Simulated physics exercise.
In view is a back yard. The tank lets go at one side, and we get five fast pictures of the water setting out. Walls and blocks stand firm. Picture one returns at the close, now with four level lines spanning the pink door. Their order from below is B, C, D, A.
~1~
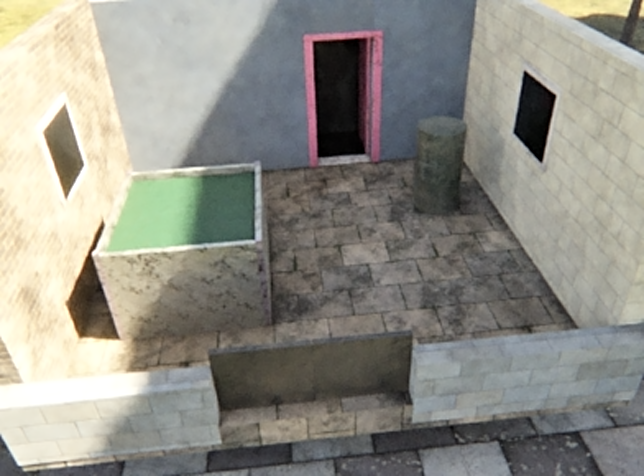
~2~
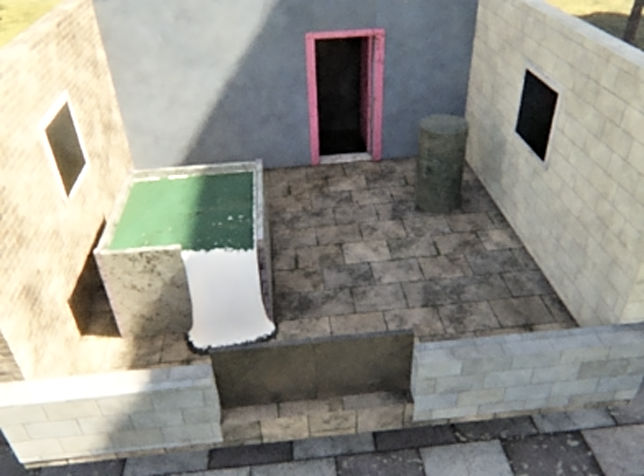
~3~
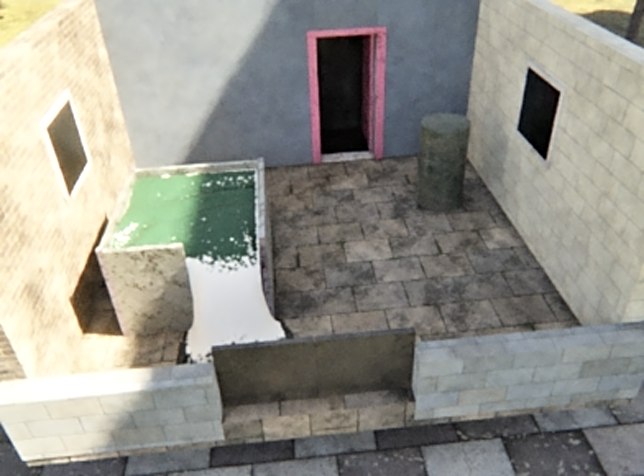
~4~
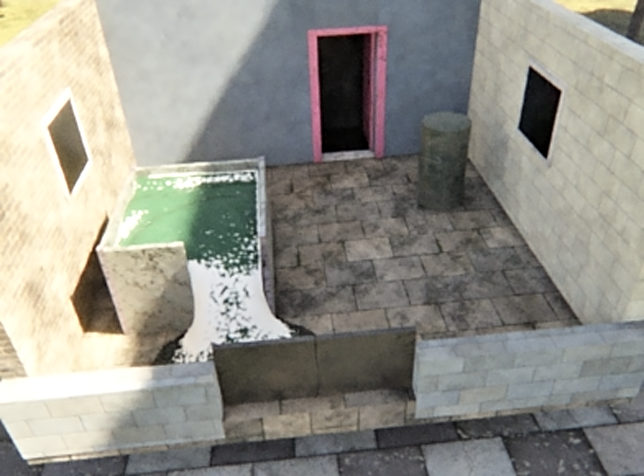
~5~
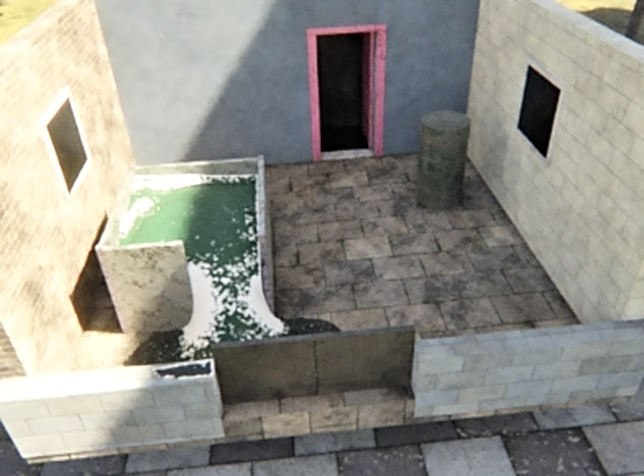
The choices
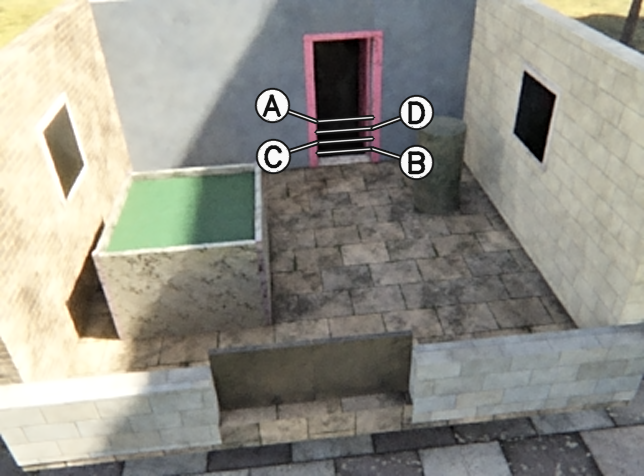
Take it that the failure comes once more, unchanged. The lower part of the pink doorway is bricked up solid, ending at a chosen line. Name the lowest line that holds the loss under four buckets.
B will do.
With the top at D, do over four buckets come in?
No.
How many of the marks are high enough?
All of them.
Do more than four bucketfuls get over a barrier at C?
No.
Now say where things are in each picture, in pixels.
In the first picture, water in the tank at rest, its middle at (188, 210); foot of the pink doorway at (345, 164); shut gate at (312, 351).
In the second picture, front seen at (194, 341), 1 % of the ground wet.
In the third picture, front seen at (197, 318), 3 % of the ground wet.
In the fourth picture, front seen at (268, 309), 6 % of the ground wet.
In the fifth picture, front seen at (156, 342), 9 % of the ground wet.
On the marked copy, A at (344, 119); B at (345, 150); C at (344, 140); D at (344, 130); from the bottom up B, C, D, A.
With A, nothing gets over.
With B, nothing gets over.
With C, nothing gets over.
With D, nothing gets over.
